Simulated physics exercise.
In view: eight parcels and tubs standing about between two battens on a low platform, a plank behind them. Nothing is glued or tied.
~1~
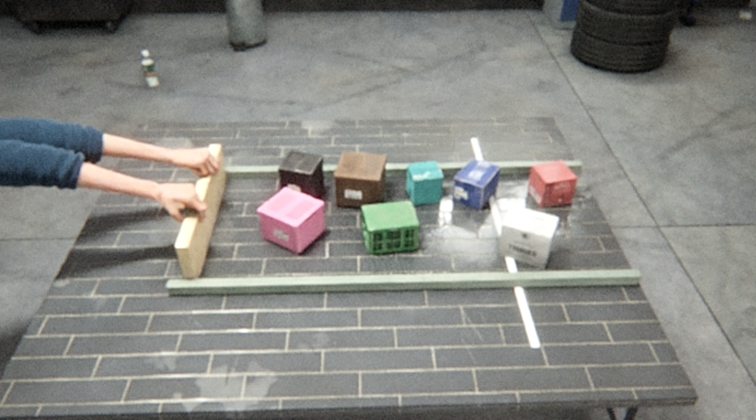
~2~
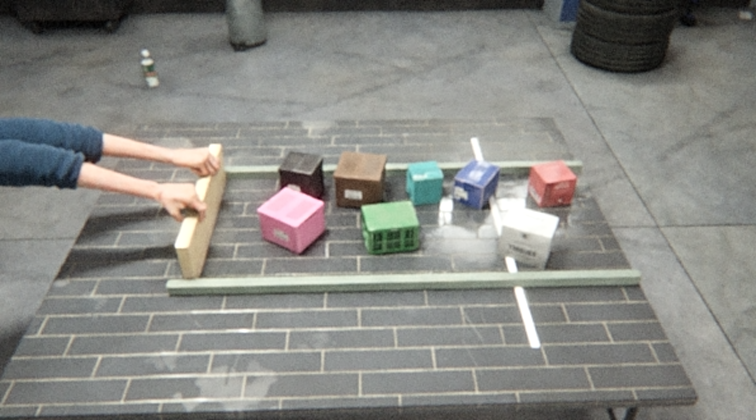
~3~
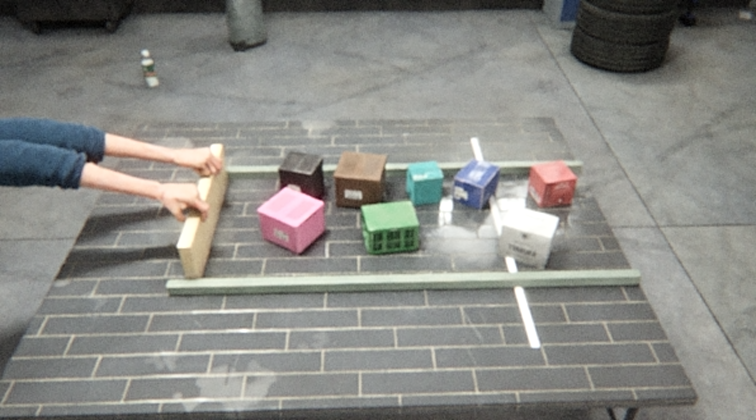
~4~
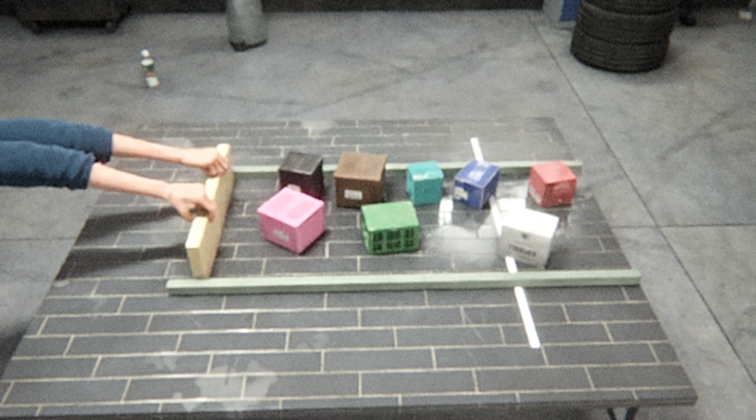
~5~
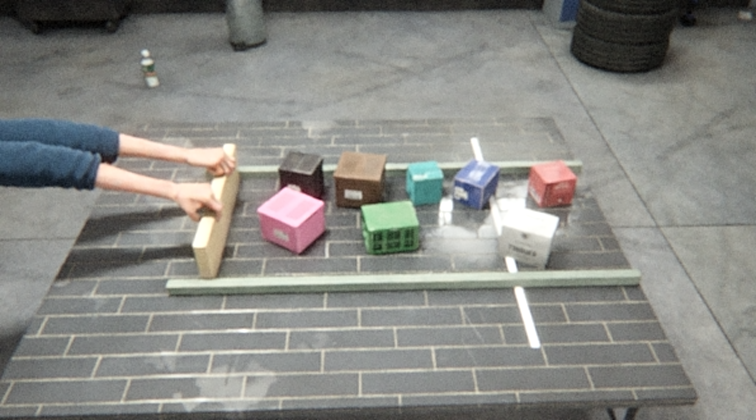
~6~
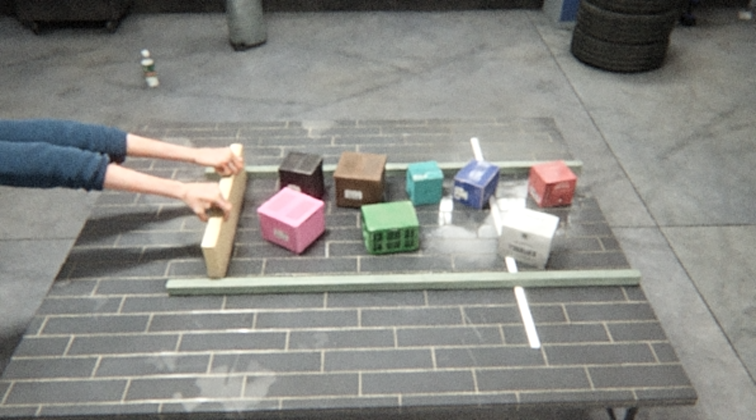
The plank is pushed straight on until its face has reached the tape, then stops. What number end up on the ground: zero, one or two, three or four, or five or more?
As it turns out, the number that fall off is one or two.
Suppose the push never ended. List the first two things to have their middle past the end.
The order is the red box, then the blue parcel.
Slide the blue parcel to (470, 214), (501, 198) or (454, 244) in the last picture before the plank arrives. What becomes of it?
In that order, it does not fall; does not fall; is kept.
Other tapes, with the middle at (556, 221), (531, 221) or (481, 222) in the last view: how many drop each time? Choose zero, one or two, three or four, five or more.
One after another: Five or over; three to four; one to two.
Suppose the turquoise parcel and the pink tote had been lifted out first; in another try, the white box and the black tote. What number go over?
It would be 1 and 1.
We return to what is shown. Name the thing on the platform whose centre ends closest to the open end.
That is the white box.
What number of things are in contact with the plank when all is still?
2 of them.
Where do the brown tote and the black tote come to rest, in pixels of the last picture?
First (548, 178), then (507, 172).
Soon after, none off yet; red box at rest near (552, 184); white box at rest near (527, 236); blue parcel at rest near (476, 184).
In the end, the number that fall off is one or two; gone, blue parcel and red box.
